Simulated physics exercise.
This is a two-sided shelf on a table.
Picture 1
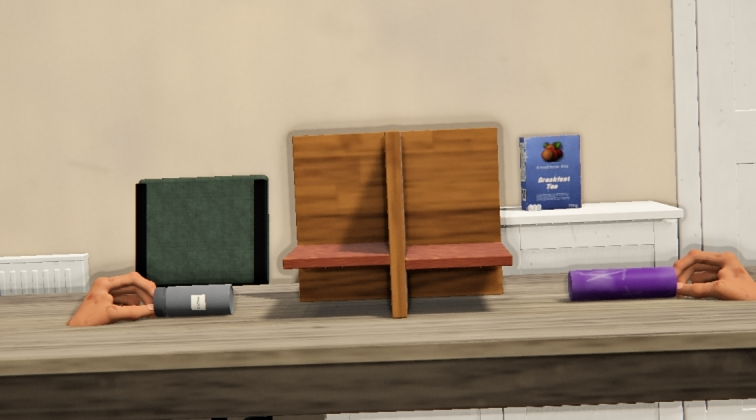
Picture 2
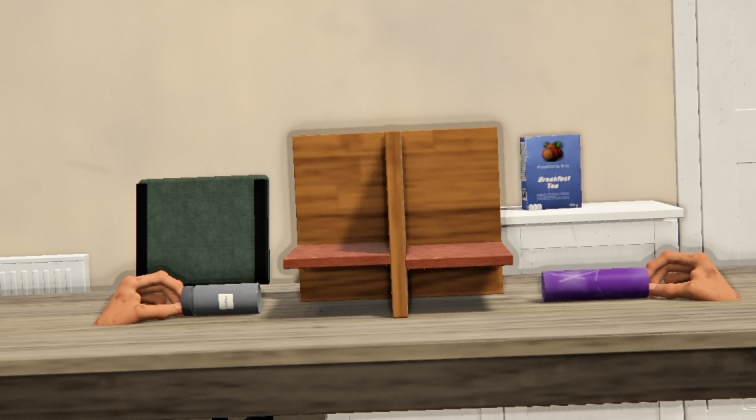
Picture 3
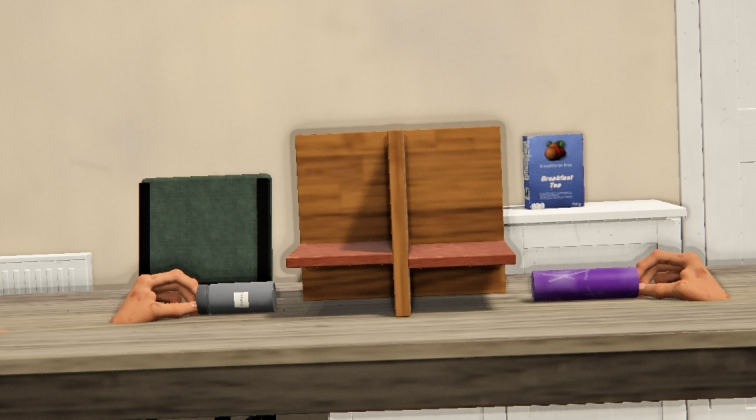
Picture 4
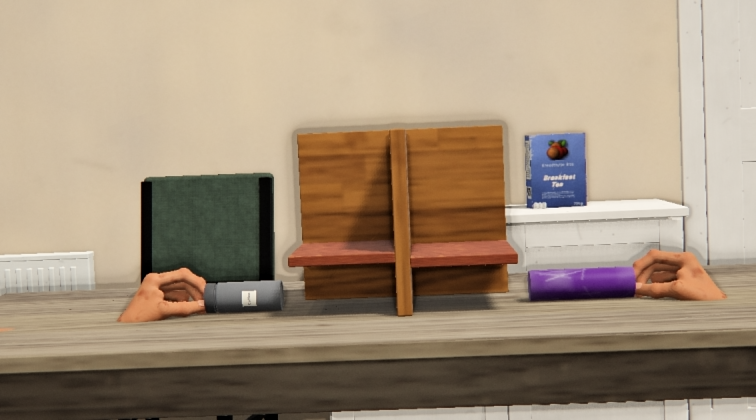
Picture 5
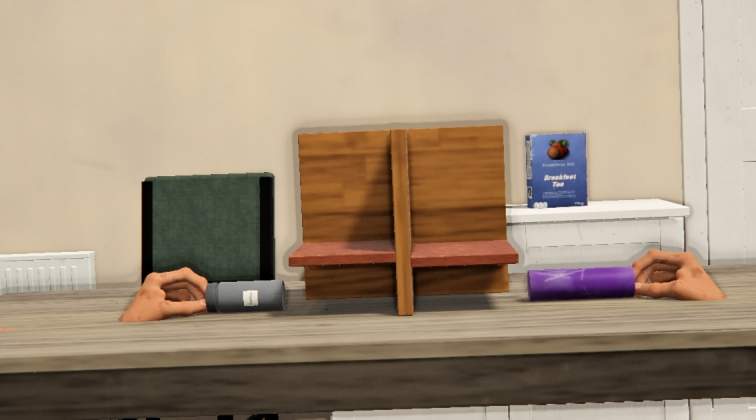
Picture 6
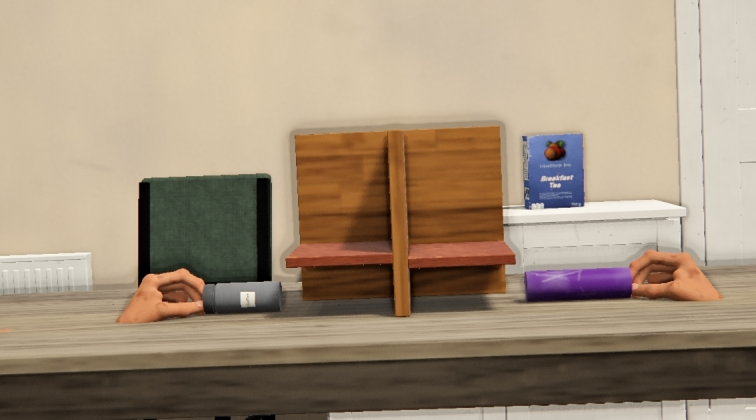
On a wooden table, two hands sliding a grey cylinder and a purple one inward toward a two-sided shelf, then barely moving.
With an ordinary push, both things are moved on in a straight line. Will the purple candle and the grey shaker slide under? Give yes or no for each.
Purple candle, yes; grey shaker, yes.
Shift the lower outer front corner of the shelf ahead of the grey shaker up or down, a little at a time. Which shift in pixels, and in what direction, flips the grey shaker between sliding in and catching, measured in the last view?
Move it 20 pixels downward and it flips.
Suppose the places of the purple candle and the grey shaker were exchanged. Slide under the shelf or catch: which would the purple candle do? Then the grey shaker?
For the purple candle it is a clean pass; for the grey shaker it is a clean pass.
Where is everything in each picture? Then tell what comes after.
The first picture shows hands sliding the things forward; purple candle (621, 284); grey shaker (194, 301); shelf (397, 220).
The second picture shows hands sliding the things forward; grey shaker (221, 300); shelf (397, 219).
The third picture shows hands sliding the things forward; purple candle (585, 284); shelf (400, 219).
The fourth picture shows hands sliding the things forward; grey shaker (244, 297); shelf (402, 218).
The fifth picture shows hands sliding the things forward; purple candle (581, 284); shelf (403, 217).
The sixth picture shows hands sliding the things forward; purple candle (578, 285); grey shaker (243, 298); shelf (400, 218).
Then, 0.38 s on from there, purple candle sliding up to the opening near (544, 286); grey shaker sliding up to the opening near (274, 297).
Then, 0.64 s on from there, purple candle part of the way in near (506, 287); grey shaker part of the way in near (311, 295).
In the end, the purple candle clears the shelf, near (470, 289); the grey shaker clears the shelf, near (339, 294).
